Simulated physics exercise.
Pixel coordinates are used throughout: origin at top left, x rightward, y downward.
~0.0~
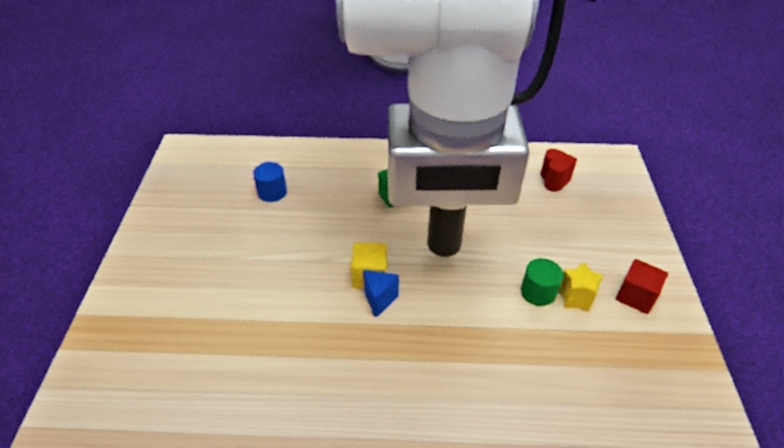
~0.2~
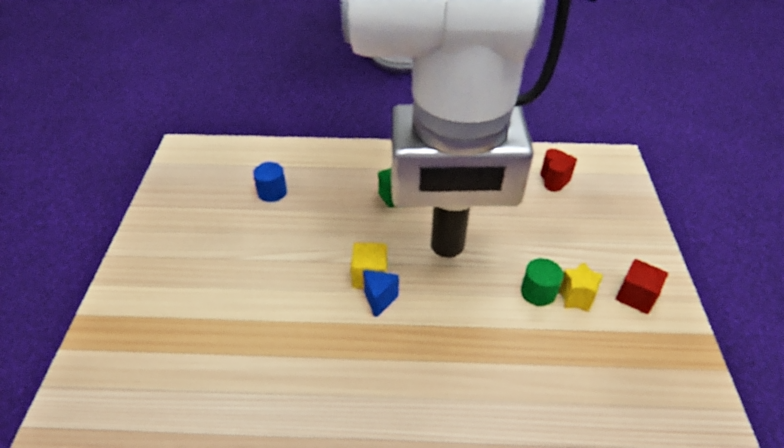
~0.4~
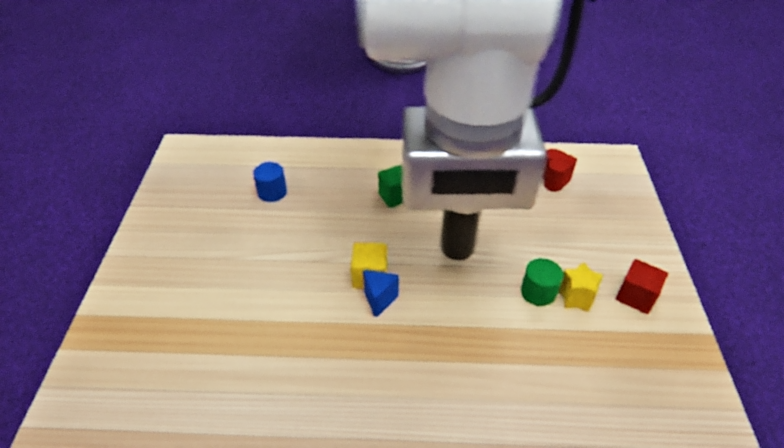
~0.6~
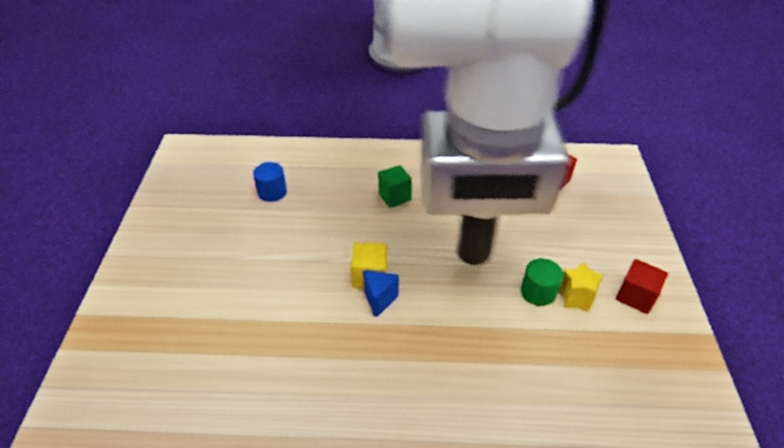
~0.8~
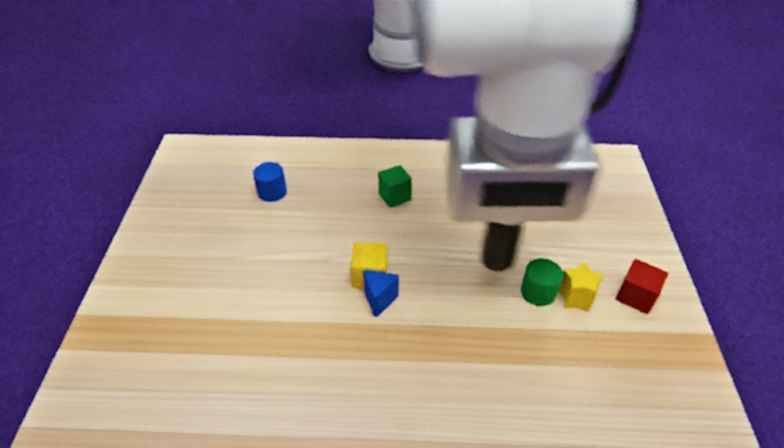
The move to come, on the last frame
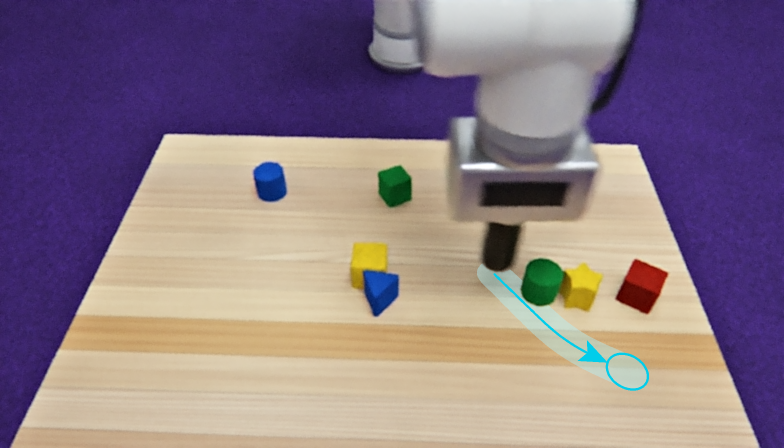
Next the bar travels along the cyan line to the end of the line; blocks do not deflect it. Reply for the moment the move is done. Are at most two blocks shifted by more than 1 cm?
Yes - that is the case.
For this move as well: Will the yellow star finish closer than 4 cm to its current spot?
Yes, I think so.
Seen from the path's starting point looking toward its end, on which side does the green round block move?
Well, taking the path from its start to its end as straight ahead, the green round block moves to the left.
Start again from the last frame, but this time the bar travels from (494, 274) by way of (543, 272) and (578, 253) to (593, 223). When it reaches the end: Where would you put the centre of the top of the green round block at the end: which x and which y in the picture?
Its top centre lands on (572, 276).
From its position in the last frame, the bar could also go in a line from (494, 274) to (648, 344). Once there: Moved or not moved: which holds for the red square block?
Shifted out of place.
The drawn path runs from (494, 274) over (549, 327) to (627, 371).
What follows on the original path. One third of the way, bar (536, 295); green round block (575, 287); yellow star (603, 277), turned 15° anticlockwise.
Two thirds of the way, bar (581, 331); green round block (609, 306); yellow star (611, 278), turned 55° anticlockwise.
At the end, bar (636, 357); green round block (627, 313); yellow star (612, 278), turned 55° anticlockwise; red square block not moved.
